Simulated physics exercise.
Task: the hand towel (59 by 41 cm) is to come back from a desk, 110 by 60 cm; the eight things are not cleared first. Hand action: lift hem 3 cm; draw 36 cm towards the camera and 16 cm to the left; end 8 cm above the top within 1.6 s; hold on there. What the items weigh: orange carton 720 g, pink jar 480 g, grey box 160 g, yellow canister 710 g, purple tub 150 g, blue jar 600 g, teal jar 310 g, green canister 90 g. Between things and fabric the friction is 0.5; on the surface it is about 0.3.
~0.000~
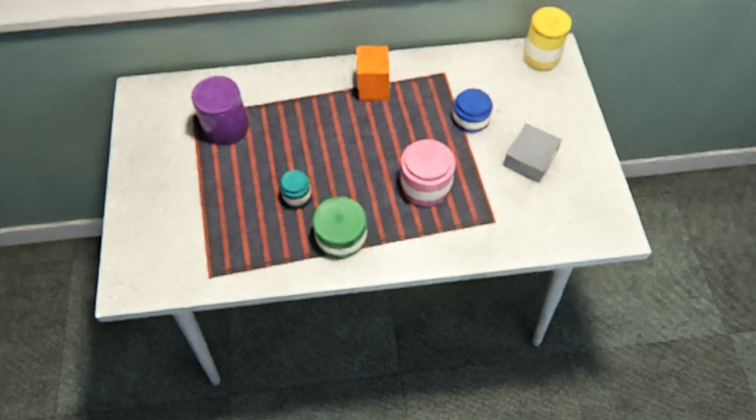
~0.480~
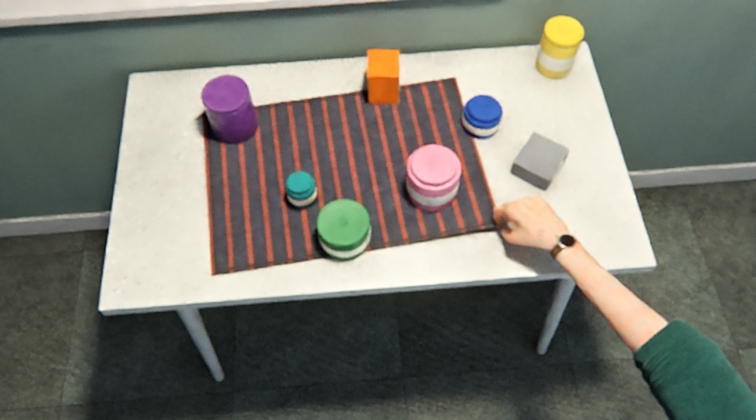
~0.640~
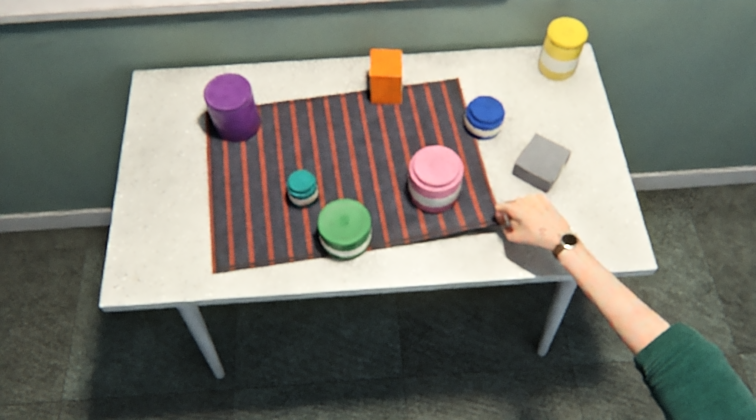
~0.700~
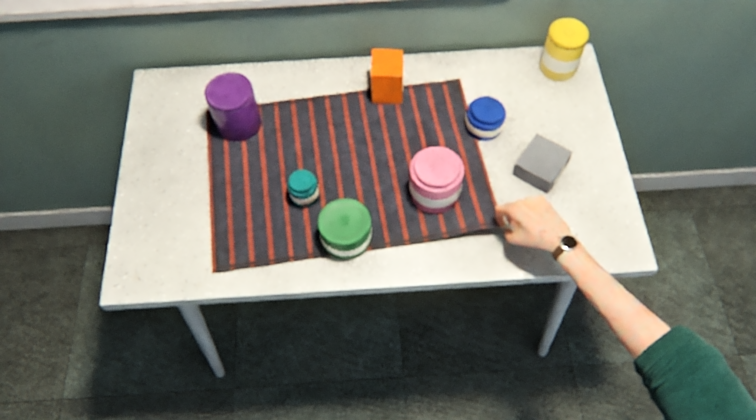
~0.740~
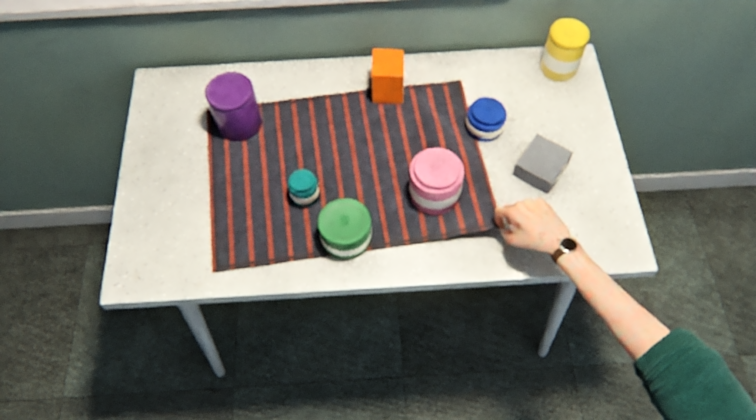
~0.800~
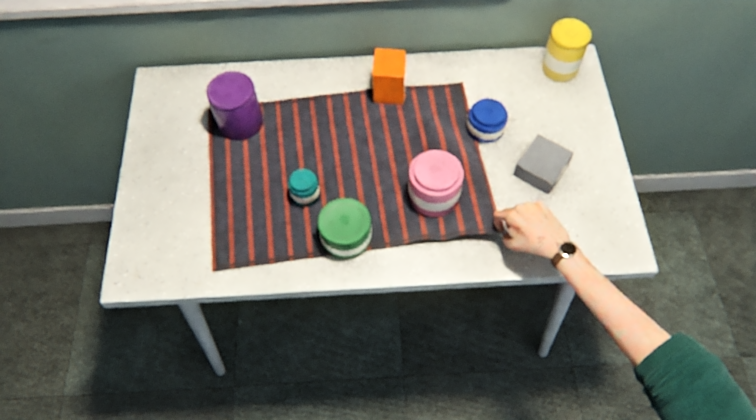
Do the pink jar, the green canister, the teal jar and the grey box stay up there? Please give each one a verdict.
In order: Looks like the pink jar is done for; looks like the green canister is done for; looks like the teal jar is done for; looks like the grey box is fine up there.
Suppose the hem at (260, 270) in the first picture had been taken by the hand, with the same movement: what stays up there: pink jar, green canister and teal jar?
At the end, the pink jar ends up off the top, the green canister ends up off the top, and the teal jar ends up off the top.
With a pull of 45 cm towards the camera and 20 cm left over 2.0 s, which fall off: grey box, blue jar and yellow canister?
Outcome: Grey box is still there; blue jar is still there; yellow canister is still there.
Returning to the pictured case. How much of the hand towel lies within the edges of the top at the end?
I'd estimate close to 35 per cent.
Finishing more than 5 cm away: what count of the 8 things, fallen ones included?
The count is 6.
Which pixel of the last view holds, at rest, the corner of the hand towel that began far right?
Roughly (507, 241).
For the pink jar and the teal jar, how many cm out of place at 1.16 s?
Shift - pink jar 8 cm, teal jar 2 cm.
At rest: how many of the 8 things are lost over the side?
After counting, the figure is 3.
By 1.2 s, 100 % of the hand towel is still over the top; pink jar 9 cm off its start, green canister 3 cm off its start, teal jar 1 cm off its start.
By 1.5 s, 90 % of the hand towel is still over the top; pink jar 20 cm off its start, green canister 8 cm off its start, teal jar 5 cm off its start.
By 1.9 s, 75 % of the hand towel is still over the top; pink jar 30 cm off its start at (402, 318), green canister 18 cm off its start at (324, 314), teal jar 15 cm off its start at (321, 242).
By 2.2 s, 40 % of the hand towel is still over the top; green canister over the edge, pink jar over the edge, teal jar over the edge.
By 3.8 s, 35 % of the hand towel is still over the top; pink jar over the edge, green canister over the edge, teal jar over the edge, grey box 0 cm off its start at (545, 158).
